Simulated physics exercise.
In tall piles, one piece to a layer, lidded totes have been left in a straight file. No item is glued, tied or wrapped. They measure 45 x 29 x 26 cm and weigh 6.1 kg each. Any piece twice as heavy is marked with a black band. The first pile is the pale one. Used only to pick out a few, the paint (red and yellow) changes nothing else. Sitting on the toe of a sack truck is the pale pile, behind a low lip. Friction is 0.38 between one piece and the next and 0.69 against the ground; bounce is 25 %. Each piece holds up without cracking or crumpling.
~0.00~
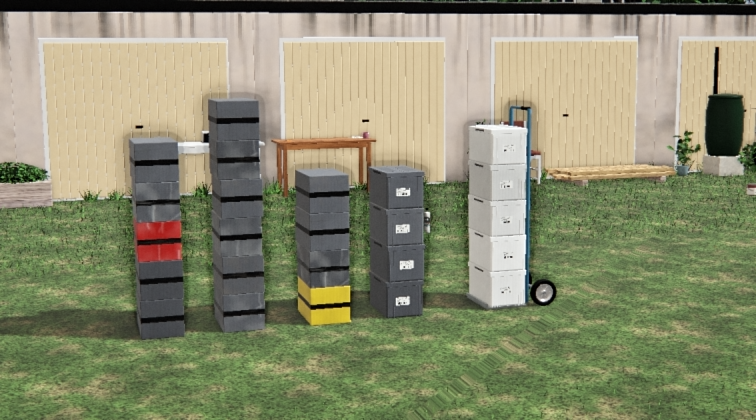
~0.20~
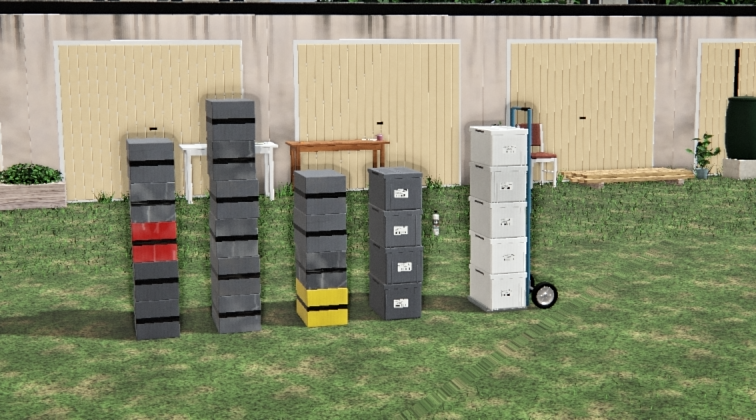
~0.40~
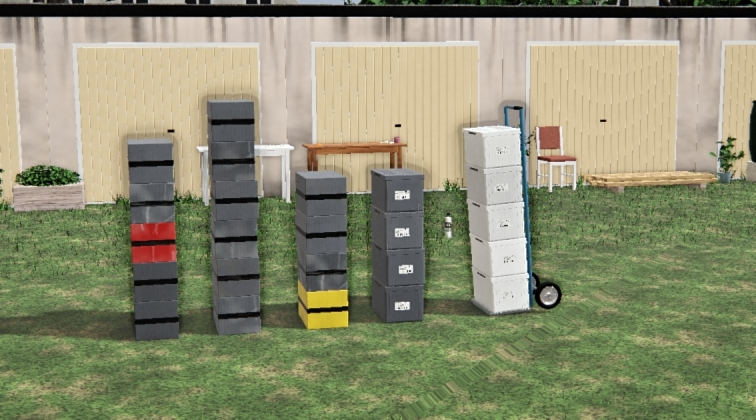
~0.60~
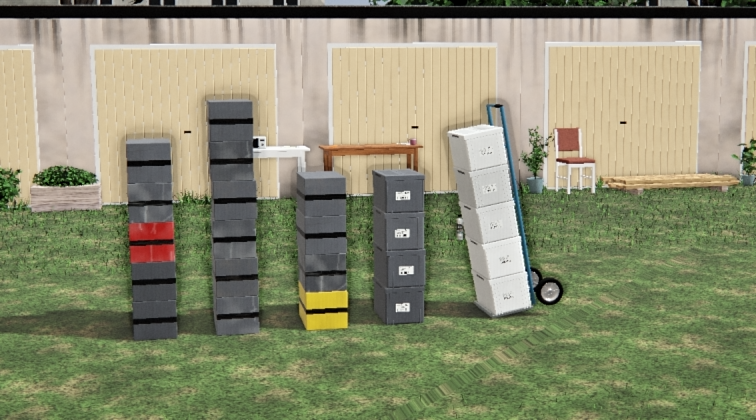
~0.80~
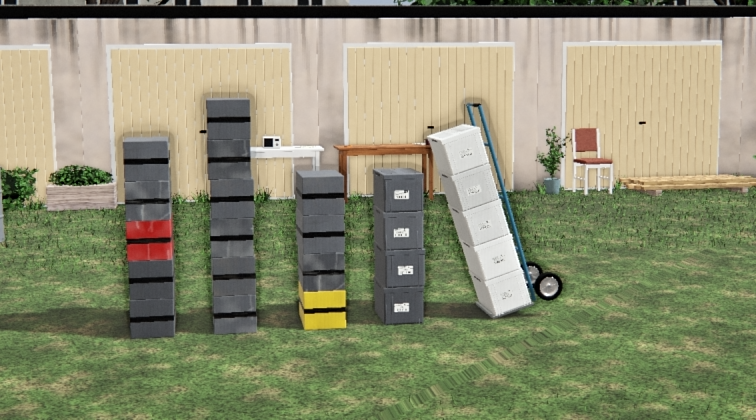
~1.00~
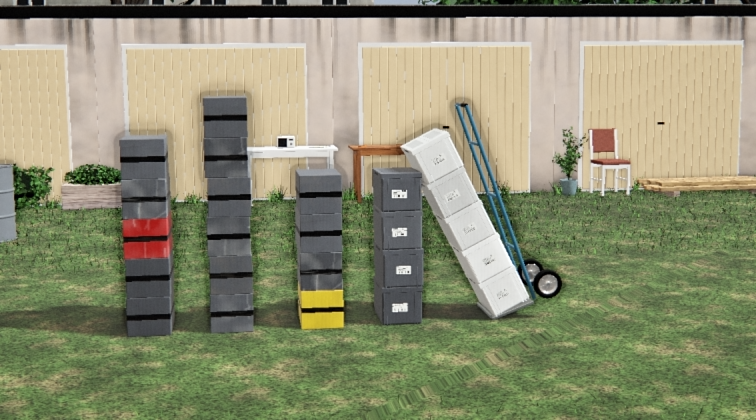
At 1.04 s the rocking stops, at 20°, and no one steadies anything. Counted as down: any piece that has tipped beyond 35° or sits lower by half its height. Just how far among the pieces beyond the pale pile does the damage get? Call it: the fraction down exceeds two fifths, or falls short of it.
It falls short of two fifths.
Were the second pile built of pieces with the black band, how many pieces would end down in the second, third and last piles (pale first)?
Second 0, third 0, last 0.
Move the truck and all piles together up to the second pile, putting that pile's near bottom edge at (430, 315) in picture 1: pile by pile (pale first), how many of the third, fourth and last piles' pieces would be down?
In that case third pile 4, fourth pile 6, last pile 5.
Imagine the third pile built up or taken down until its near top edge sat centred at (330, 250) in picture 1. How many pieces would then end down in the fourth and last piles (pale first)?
Down by pile: Fourth 0, last 0.
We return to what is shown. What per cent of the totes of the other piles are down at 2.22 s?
0 per cent at that moment.
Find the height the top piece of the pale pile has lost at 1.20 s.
Roughly 10 cm lower.
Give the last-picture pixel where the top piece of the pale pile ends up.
(364, 199).
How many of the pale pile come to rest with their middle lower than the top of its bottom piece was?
2.
After 1.20 s, 0 of the pale pile down; none of the 19 other totes down, 2 disturbed.
After 1.54 s, 5 of the pale pile down; none of the 19 other totes down, 5 disturbed.
After 2.22 s, 5 of the pale pile down; none of the 19 other totes down, 8 disturbed; yellow tote leaning 13°.
At rest (2.9 s), 5 of the pale pile down; none of the 19 other totes down, 11 disturbed; yellow tote leaning 17°; red tote unmoved. That is 0 per cent. As the last picture would show them, middles, yellow tote near (313, 298), red tote near (148, 234).
